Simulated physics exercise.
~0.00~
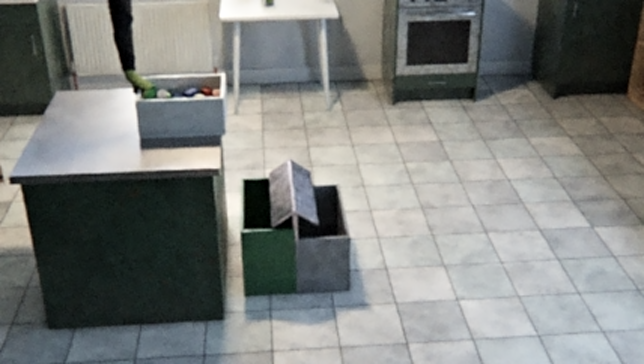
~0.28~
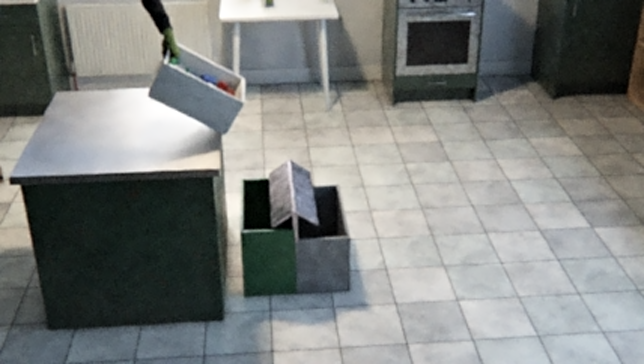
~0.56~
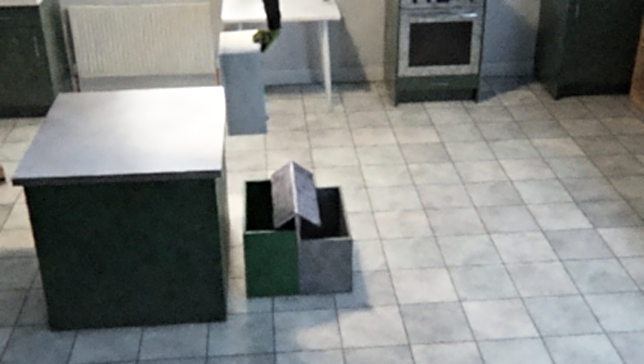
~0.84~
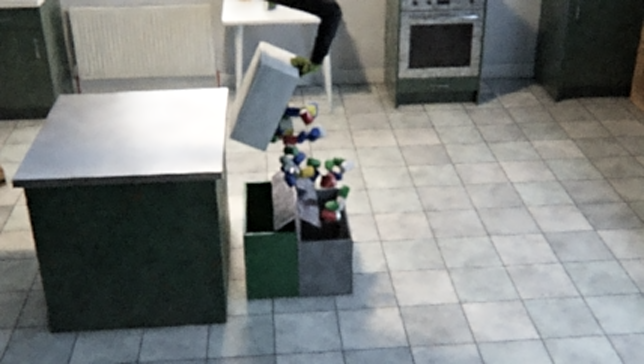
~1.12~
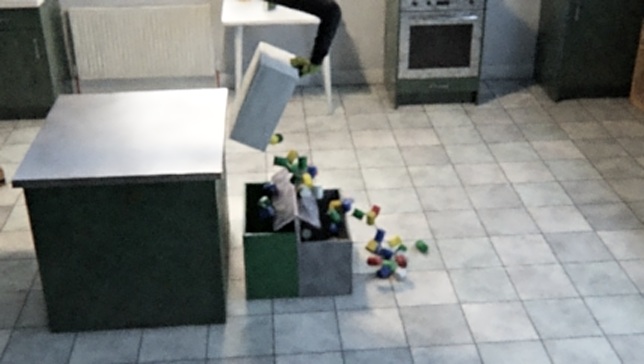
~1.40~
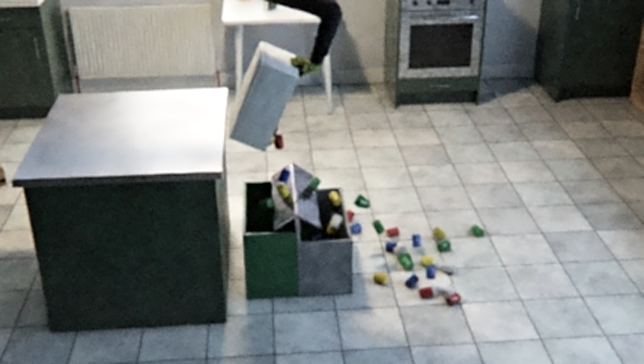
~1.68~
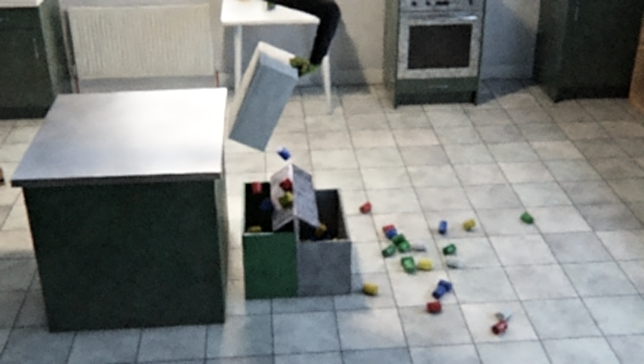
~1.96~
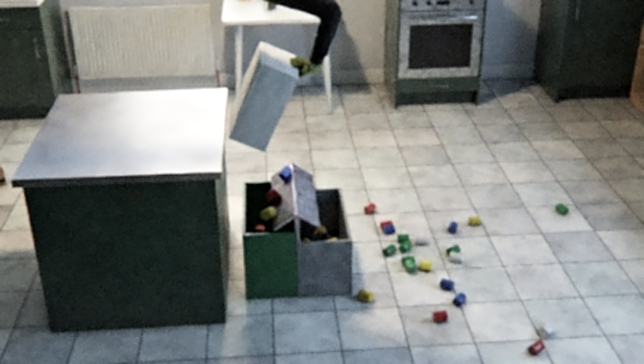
An arm in dark clothing with a green glove holds a white crate of small colourful jars on the grey-topped bench at left, in a tiled kitchen seen from above. On the floor to the right stand a green bin and a grey trough, with a sloping ridge over the wall between them. The arm lifts the crate, swings it right past the bench and tips it beyond upright. Jars pour out onto the ridge and trough, many bouncing and rolling right across the tiles. Finally, some jars rest in both containers, others lie scattered on the floor, and the crate stays tilted above.
